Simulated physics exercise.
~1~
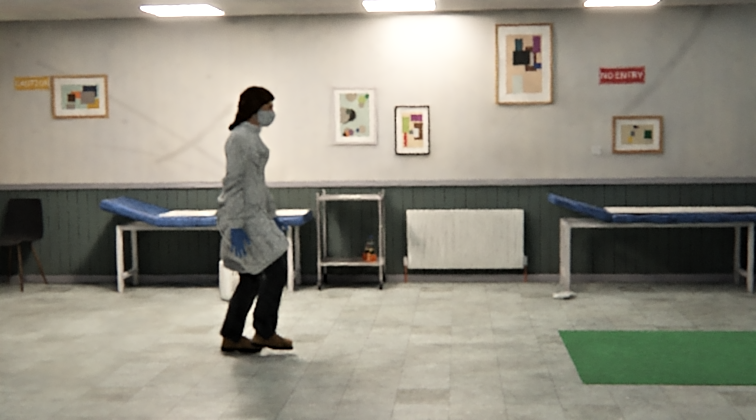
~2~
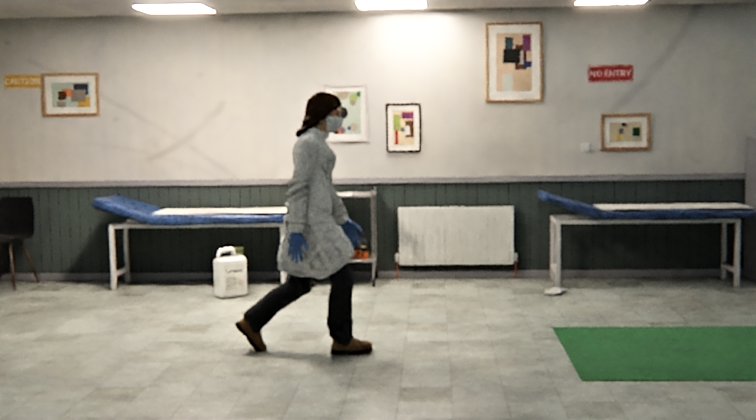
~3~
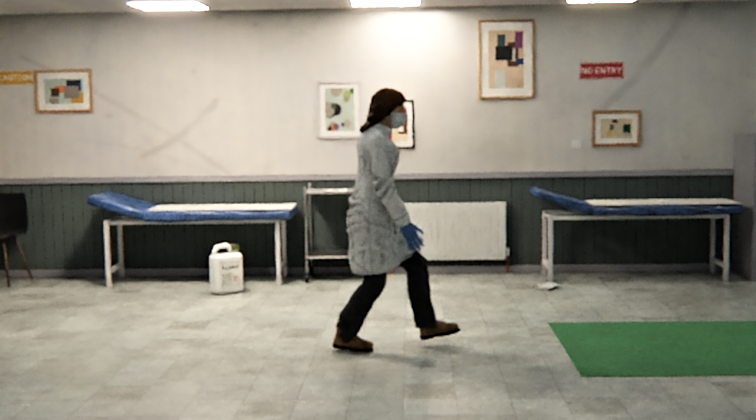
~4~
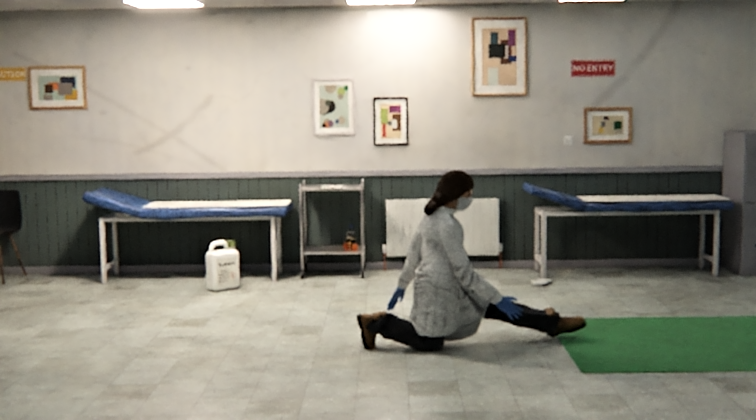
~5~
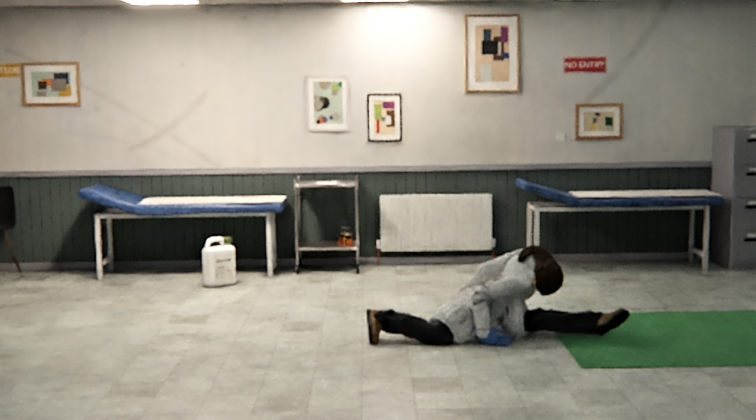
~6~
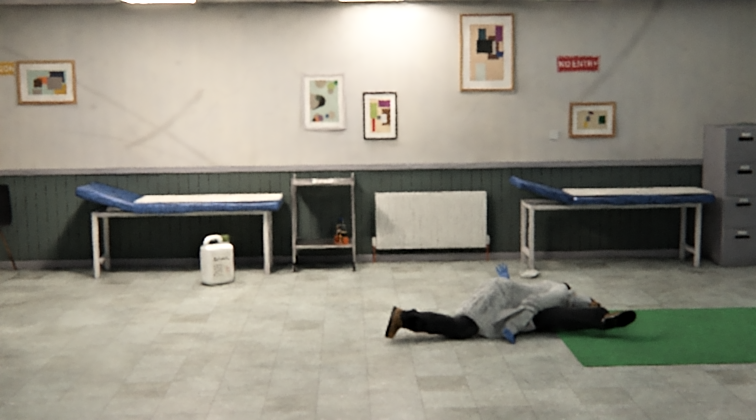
A masked person in a pale grey coat, dark head covering, blue gloves and dark trousers walks rightward across a grey tiled clinic room, seen from the side. Blue-topped couches stand left and right along the wall, with a trolley and white radiator between them, framed art above and a green mat at right. The camera drifts slightly. Nearing the mat, the walker suddenly sinks, legs splitting front and back, then folds forward over the leading leg. The person ends lying low, head past the mat's near edge, chest and hips short of it.
